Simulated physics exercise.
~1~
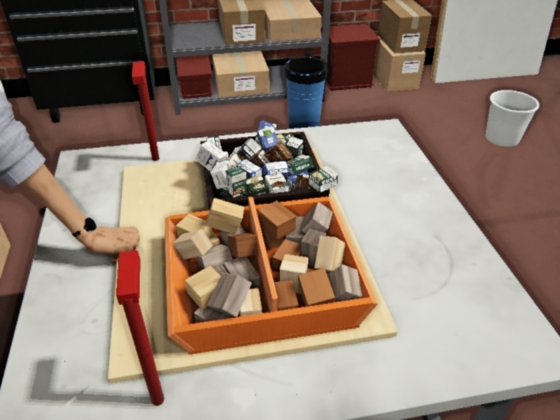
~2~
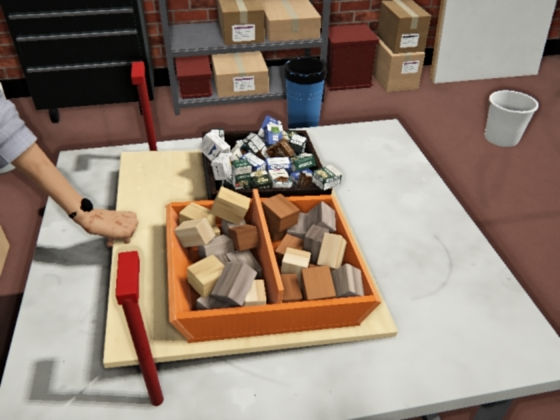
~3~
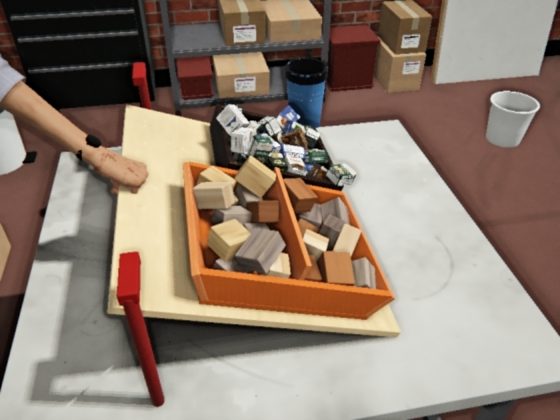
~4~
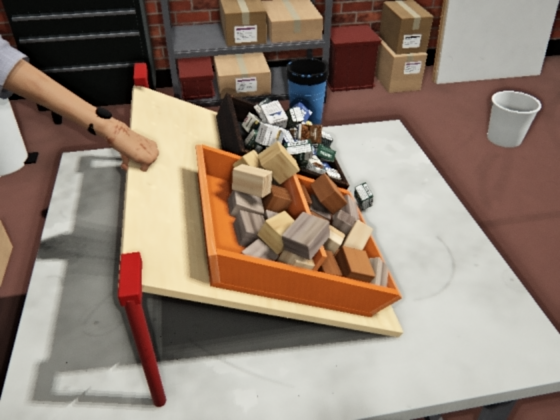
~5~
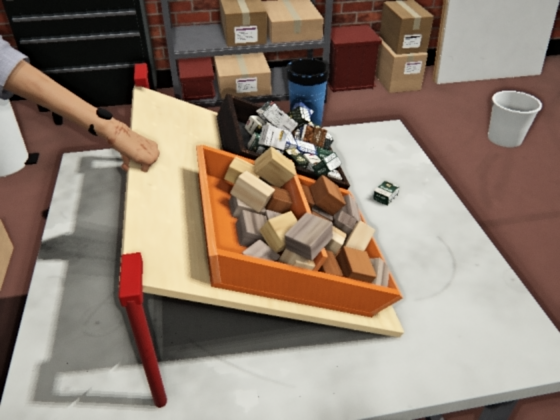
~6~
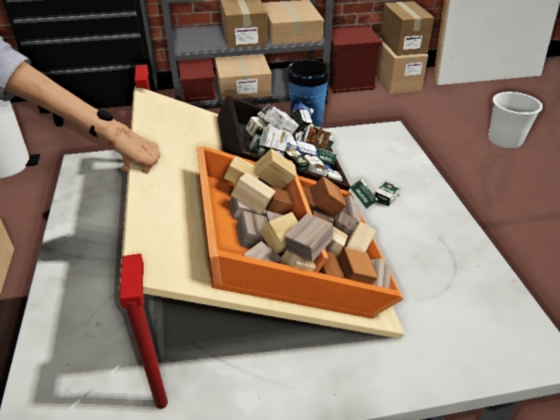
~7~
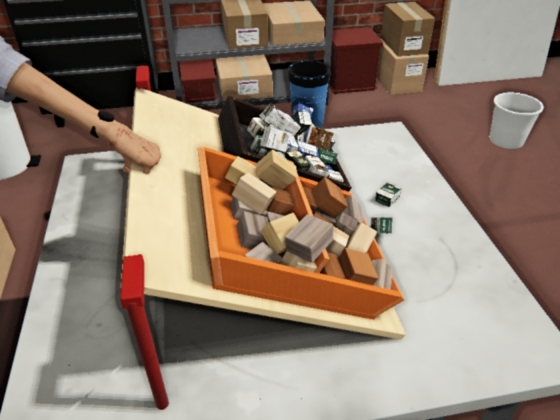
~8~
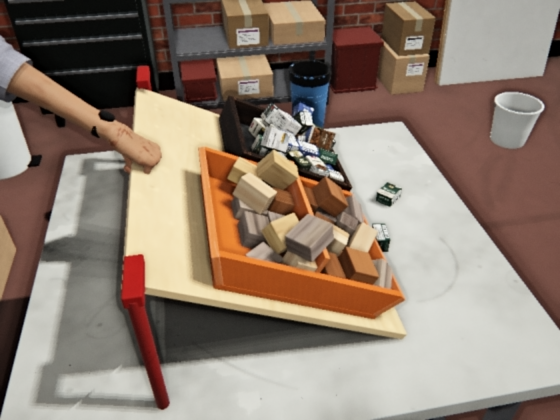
A workshop with brick walls and shelves of cardboard boxes is seen from above, looking down on a pale table. On it lies a light wooden board between two red stops, carrying an orange divided box of wooden blocks in front of a black box of small cartons. A hand at the board's left edge raises that side, and the board tips down towards the right until it halts, steeply tilted. A carton tumbles from the black box onto the table, and a second soon follows. The rest stay in, the orange box keeps all its blocks, and the board remains tilted.
